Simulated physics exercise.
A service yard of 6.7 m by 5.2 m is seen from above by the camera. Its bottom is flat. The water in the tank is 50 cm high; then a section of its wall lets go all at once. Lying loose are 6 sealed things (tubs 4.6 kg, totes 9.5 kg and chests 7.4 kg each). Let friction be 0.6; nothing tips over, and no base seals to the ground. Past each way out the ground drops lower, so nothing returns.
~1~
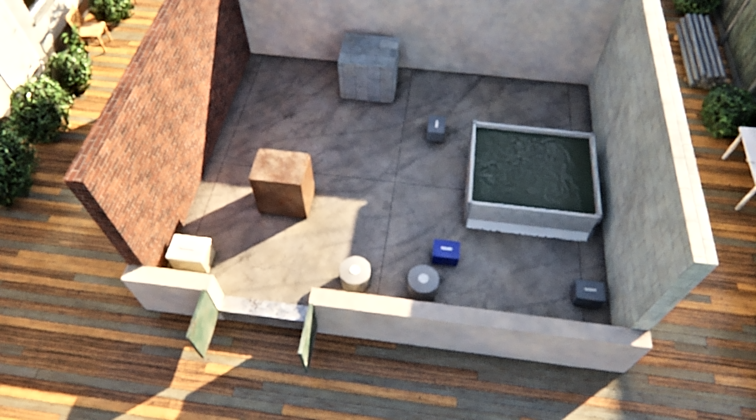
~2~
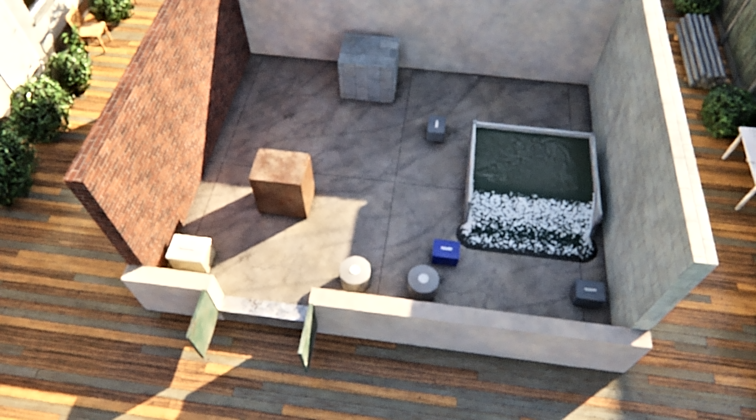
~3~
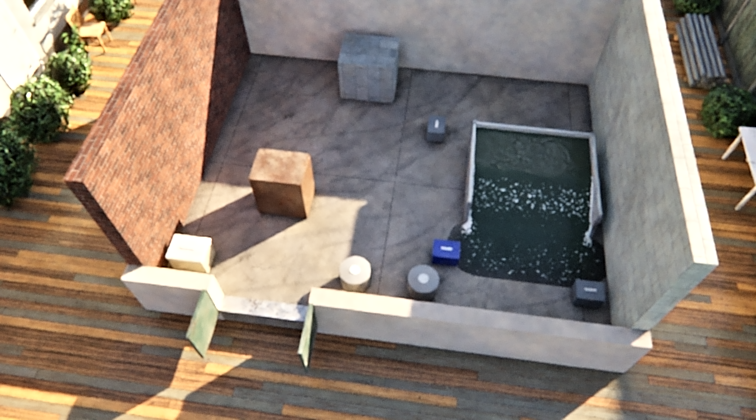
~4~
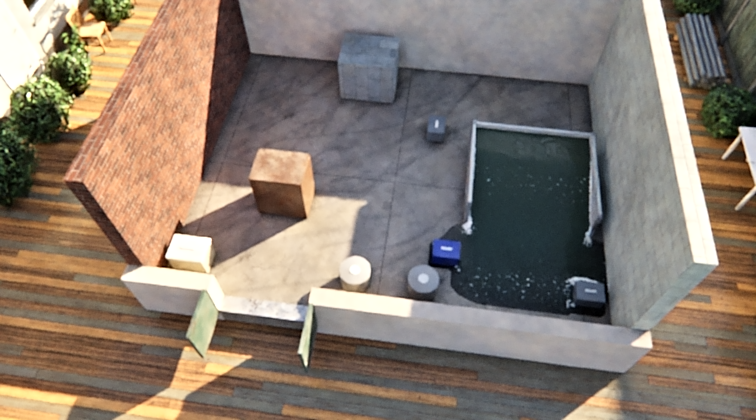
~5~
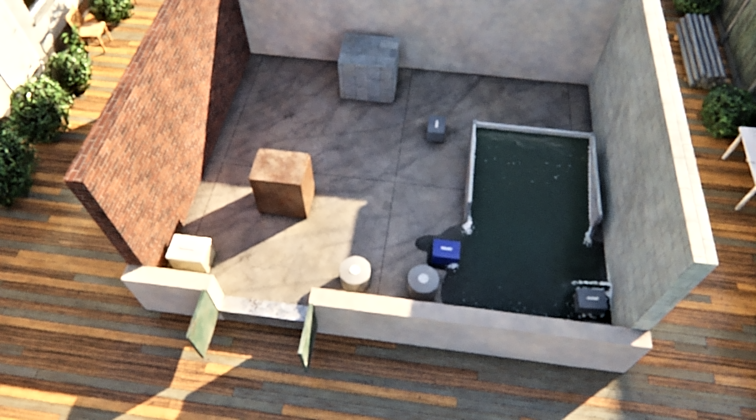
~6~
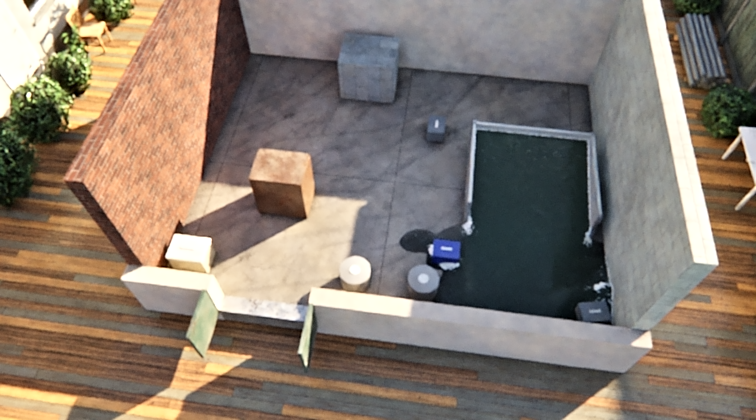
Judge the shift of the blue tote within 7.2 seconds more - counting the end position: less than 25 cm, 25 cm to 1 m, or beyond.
My guess: The blue tote ends up over a metre off.
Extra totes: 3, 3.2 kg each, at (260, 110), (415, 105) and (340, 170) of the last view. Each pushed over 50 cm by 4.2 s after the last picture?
In turn: Under, less, more.
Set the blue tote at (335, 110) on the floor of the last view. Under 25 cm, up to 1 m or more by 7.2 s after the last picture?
Outcome: It sits still.
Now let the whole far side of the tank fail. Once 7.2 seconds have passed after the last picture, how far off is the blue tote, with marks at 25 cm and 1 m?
Note: Blue tote unmoved.
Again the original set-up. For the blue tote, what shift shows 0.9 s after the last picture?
Close to 50 cm.
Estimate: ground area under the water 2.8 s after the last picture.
My estimate is roughly 19 m2.
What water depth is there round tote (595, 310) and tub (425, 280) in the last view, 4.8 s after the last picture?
About 9 and 7 cm.
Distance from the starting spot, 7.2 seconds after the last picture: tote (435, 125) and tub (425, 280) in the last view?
First 0 cm, then 250 cm.
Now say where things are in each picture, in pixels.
The first picture shows the blue tote at (447, 249), on the bottom; 3.1 m2 under water; 0 of 6 have shifted.
The second picture shows the blue tote at (447, 249) rests on the ground; 4.0 m2 under water; 0 of 6 have shifted.
The third picture shows the blue tote at (447, 249) rests on the ground; 5.0 m2 under water; 0 of 6 have shifted.
The fourth picture shows the blue tote at (447, 249) rests on the ground; water covers 6.0 m2; 0 of 6 have shifted.
The fifth picture shows the blue tote at (447, 249) rests on the ground; 7.0 m2 under water; 1 of 6 have shifted.
The sixth picture shows the blue tote at (446, 249), on the bottom; water covers 7.4 m2; 1 of 6 have shifted.
Then, 0.9 s after the last picture the blue tote is near (421, 267), 0.5 m from its start, aground; 0 of 6 are out; 2 afloat.
Then, 2.8 s after the last picture the blue tote is near (344, 209), 1.7 m from its start, aground; 0 of 6 are out; 4 afloat.
Then, 4.8 s after the last picture the blue tote is near (338, 170), 2.3 m from its start, aground; 0 of 6 are out; 4 afloat.
Then, 7.2 s after the last picture the blue tote is near (338, 170), 2.3 m from its start, aground; 0 of 6 are out; 4 afloat.
